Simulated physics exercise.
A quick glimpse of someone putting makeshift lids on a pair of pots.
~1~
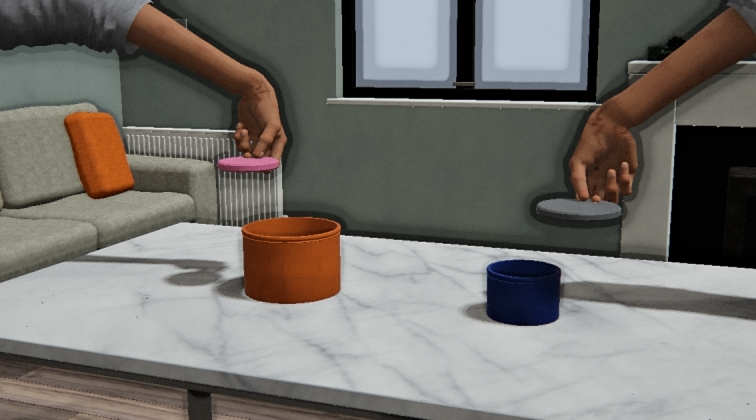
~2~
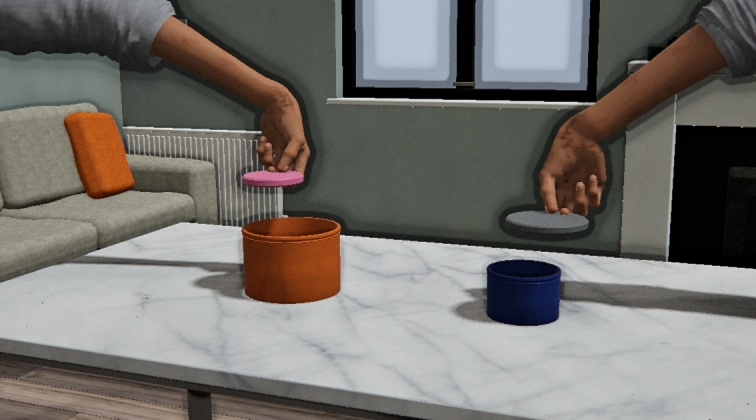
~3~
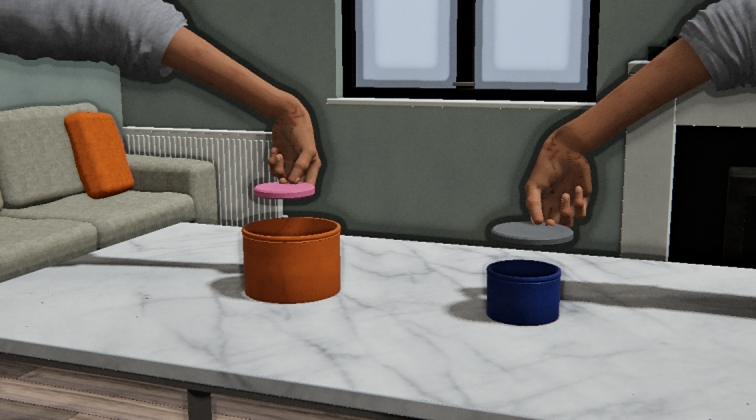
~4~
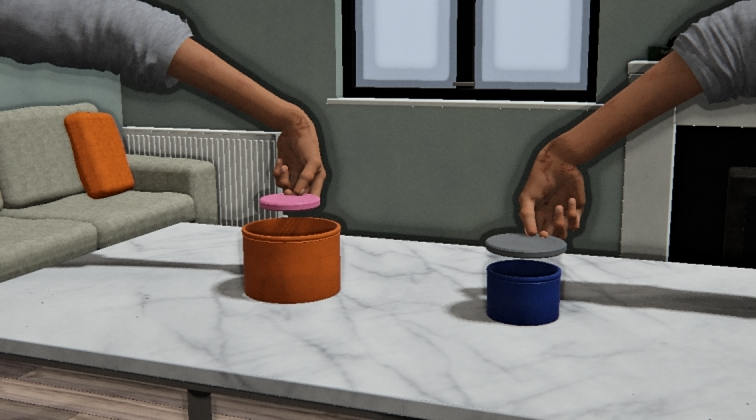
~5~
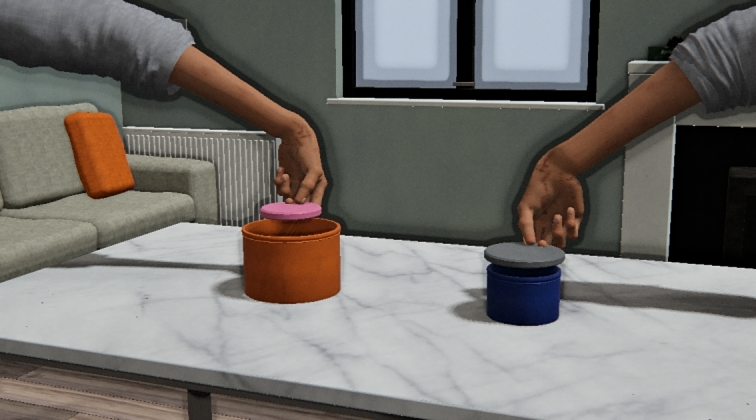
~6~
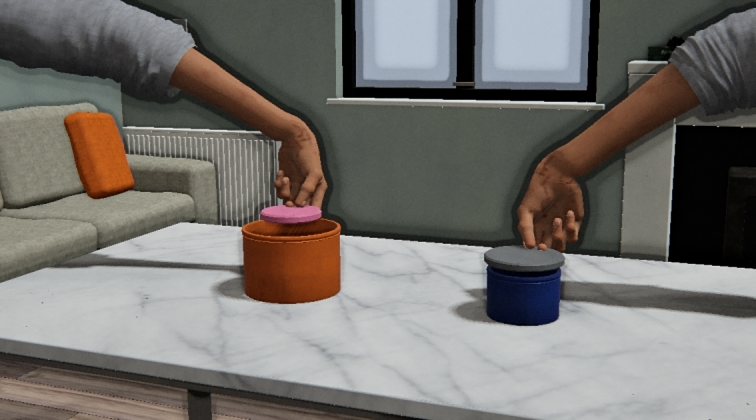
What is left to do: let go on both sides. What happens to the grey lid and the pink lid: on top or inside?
Let go and you'll find the grey lid spans the mouth and the pink lid goes down into it.
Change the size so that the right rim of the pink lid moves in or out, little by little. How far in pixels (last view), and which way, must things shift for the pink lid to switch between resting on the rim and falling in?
Right, by around 16 pixels.
Then, 0.14 s past the last view, grey lid moving near (524, 264); pink lid travelled a little near (292, 243).
Finally, the grey lid works as a lid, near (524, 264); the pink lid slips past the rim, near (293, 283).
